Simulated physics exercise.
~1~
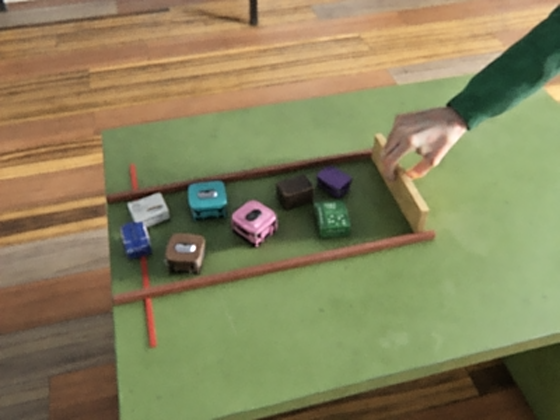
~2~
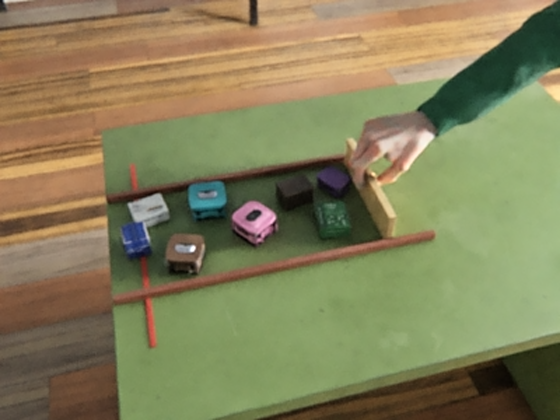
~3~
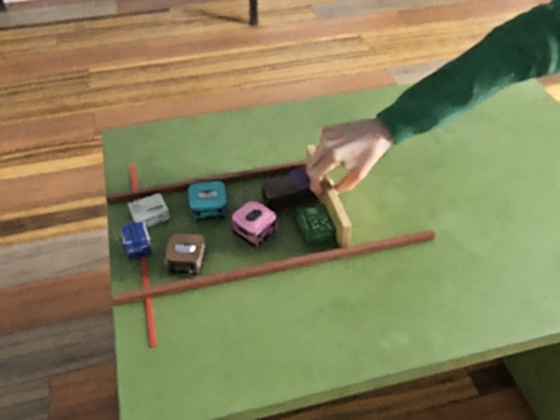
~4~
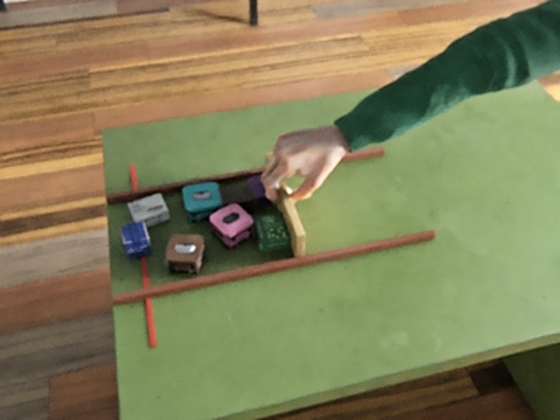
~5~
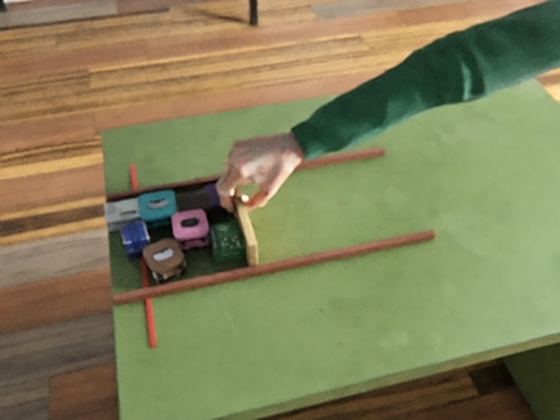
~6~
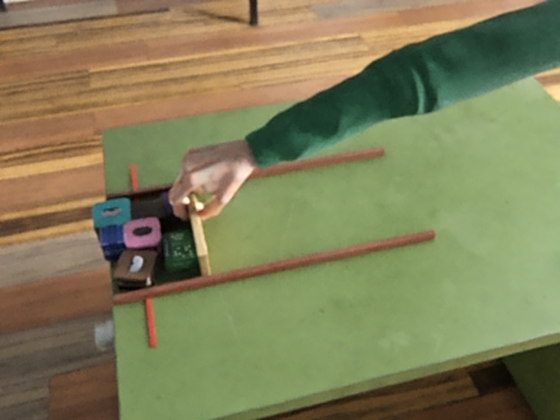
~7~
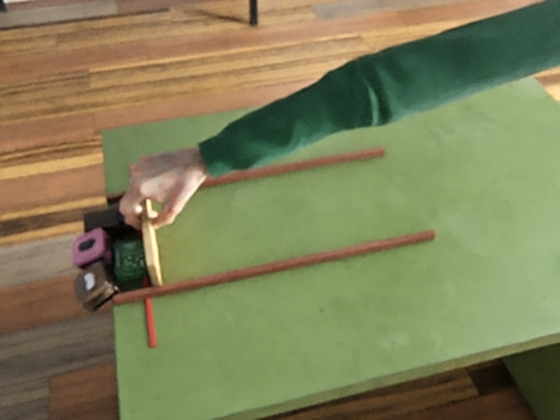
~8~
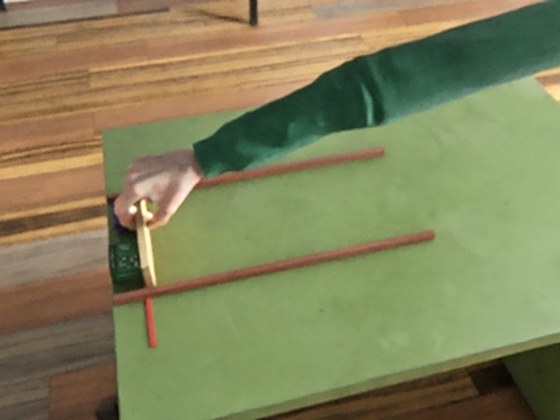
On a green table, a hand in a green sleeve slid an upright wooden board left between two rails, gathering the scattered little cases and blocks and pushing most over the edge, stopping near the red tape with a green one still on the table.
